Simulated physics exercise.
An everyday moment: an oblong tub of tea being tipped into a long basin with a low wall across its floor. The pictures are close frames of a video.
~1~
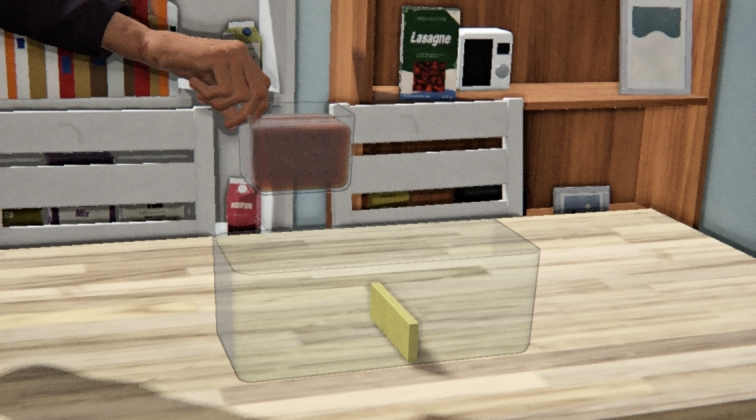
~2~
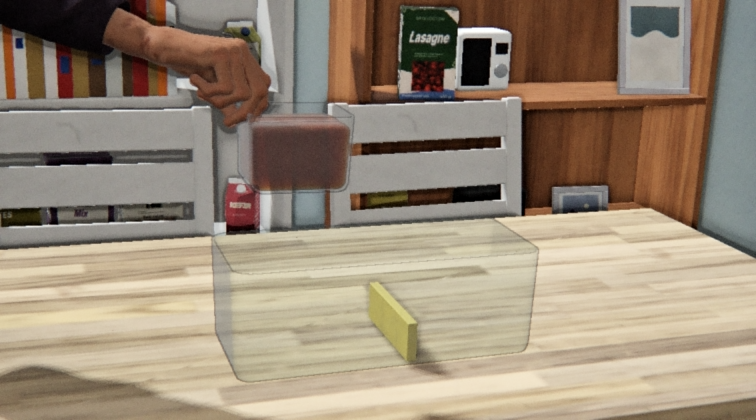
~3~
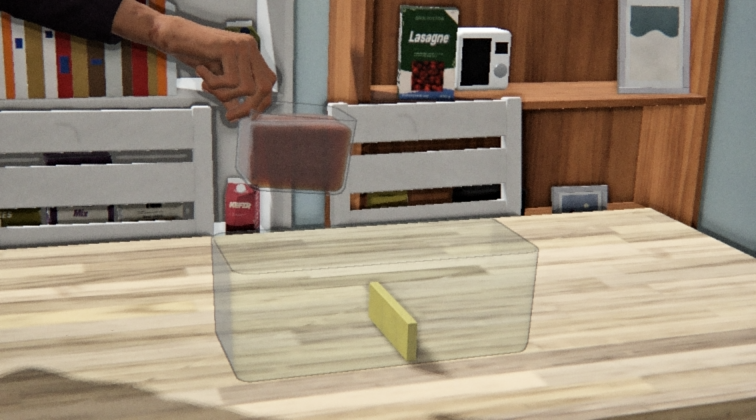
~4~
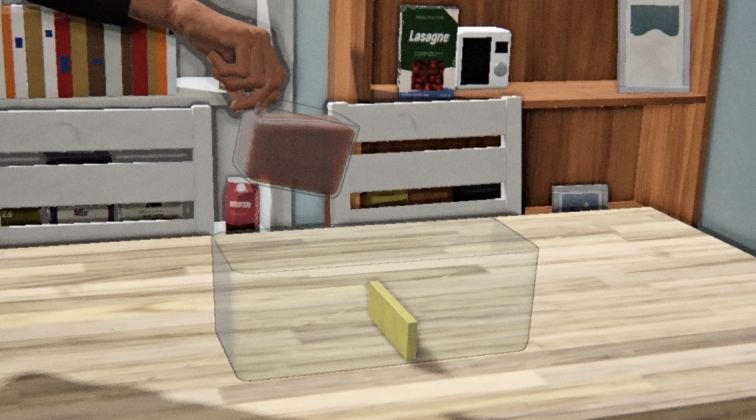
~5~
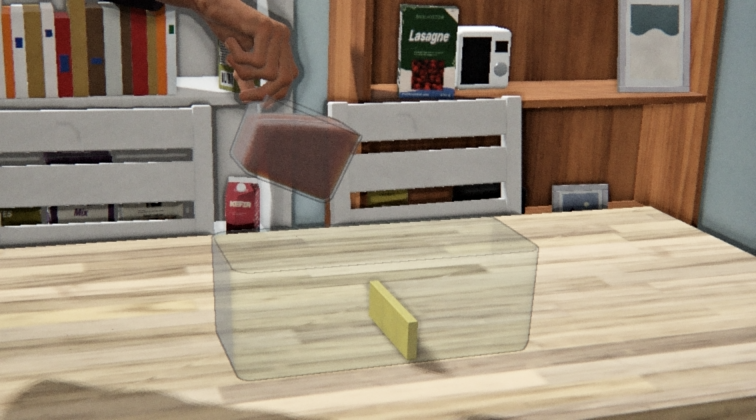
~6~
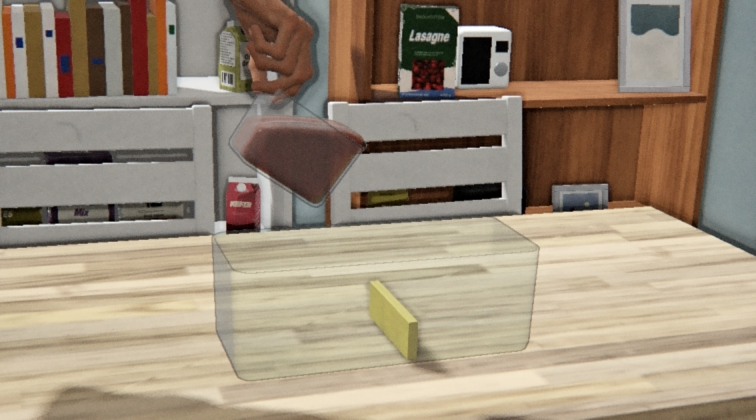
We see a hand holding a clear tub of reddish-brown liquid above a long transparent basin with a low yellow wall inside; the tub starts upright, then leans gradually further to the right while the basin stays still.
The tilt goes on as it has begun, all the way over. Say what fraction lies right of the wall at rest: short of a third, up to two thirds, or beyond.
It comes to between a third and two thirds.
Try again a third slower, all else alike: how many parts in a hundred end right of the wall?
Some 60 per cent.
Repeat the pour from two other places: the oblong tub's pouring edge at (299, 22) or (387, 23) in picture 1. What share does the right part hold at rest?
First some 5, then 85 per cent.
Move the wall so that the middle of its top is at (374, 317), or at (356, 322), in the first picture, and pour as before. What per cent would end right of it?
Near 80 % and 85 %.
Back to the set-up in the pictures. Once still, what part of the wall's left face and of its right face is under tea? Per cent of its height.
Some 20 per cent left and 30 right.
A moment on, the oblong tub is tipped on its side and 34 per cent is still to pour, 9 is left of the wall and 21 right of it.
Next, the oblong tub is tipped right over and 8 per cent is still to pour, 36 is left of the wall and 50 right of it.
Then the oblong tub is tipped right over and 1 per cent is still to pour, 49 is left of the wall and 47 right of it.
Later the oblong tub is tipped right over and 0 per cent is still to pour, 52 is left of the wall and 48 right of it.
At rest 52 per cent lies left of the wall, 48 right of it and 1 outside.
